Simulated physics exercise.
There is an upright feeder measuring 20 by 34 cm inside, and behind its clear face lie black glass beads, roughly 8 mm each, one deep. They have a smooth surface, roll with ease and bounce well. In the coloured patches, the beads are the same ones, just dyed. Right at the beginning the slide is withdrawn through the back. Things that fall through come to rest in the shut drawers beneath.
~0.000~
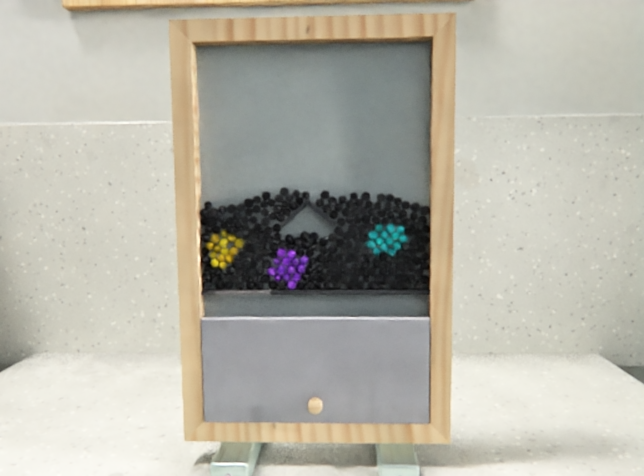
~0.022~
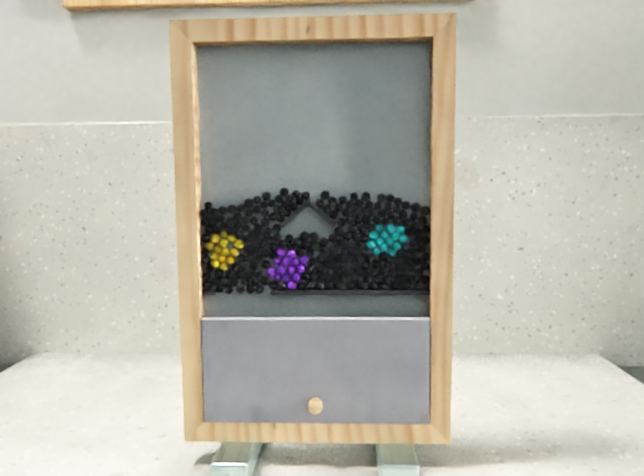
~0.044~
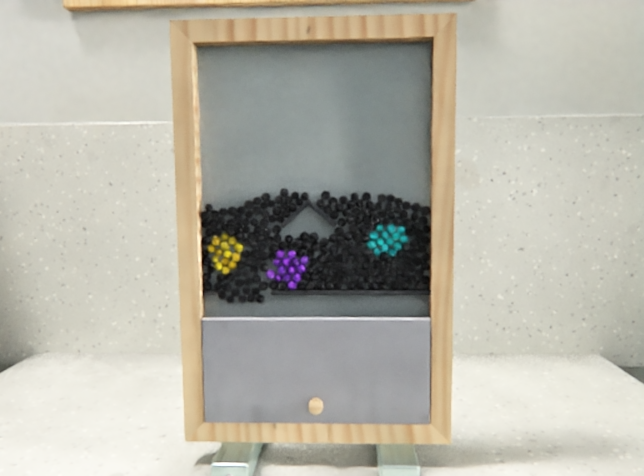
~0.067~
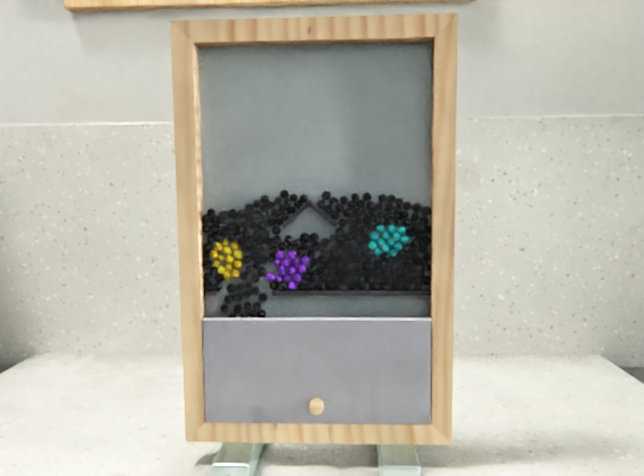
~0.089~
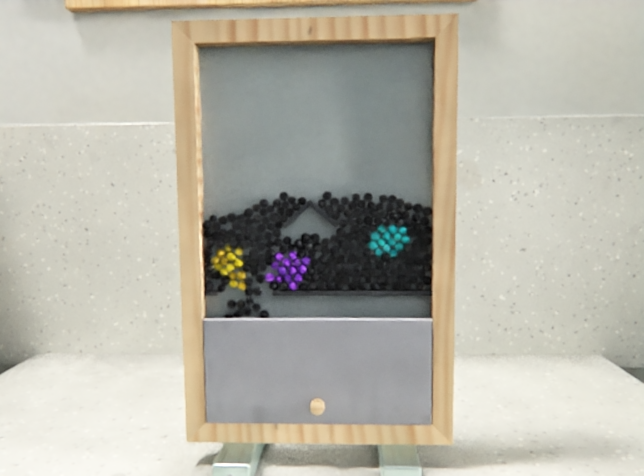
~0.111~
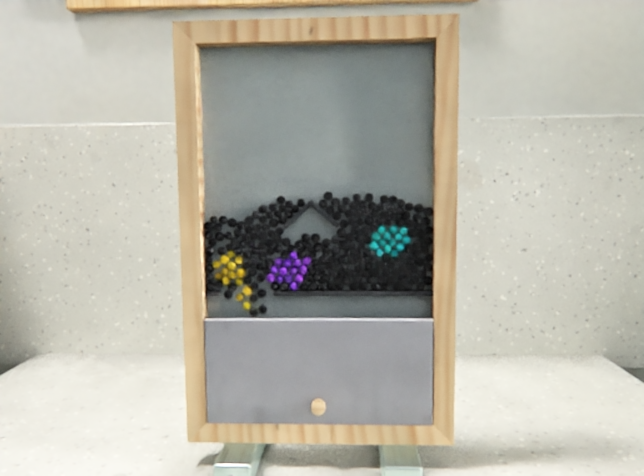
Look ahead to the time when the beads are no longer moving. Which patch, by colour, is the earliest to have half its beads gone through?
That would be the yellow one.
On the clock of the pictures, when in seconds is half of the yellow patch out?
It happens at about 0.2 s.
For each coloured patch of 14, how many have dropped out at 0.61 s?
Yellow: 14; purple: 14; turquoise: 0.
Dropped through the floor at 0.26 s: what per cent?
Close to 25 in a hundred, I'd say.
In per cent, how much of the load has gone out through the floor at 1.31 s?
Something like 65 in a hundred.
After 0.26 s, 25 % are out; out of 14, yellow 11, purple 1, turquoise 0.
After 0.61 s, 50 % are out; out of 14, yellow 14, purple 14, turquoise 0.
After 1.31 s, 65 % are out; out of 14, yellow 14, purple 14, turquoise 0.
At rest by 4.3 s, 80 % are out; out of 14, yellow 14, purple 14, turquoise 3; half out at yellow 0.21 s, purple 0.44 s, turquoise never.
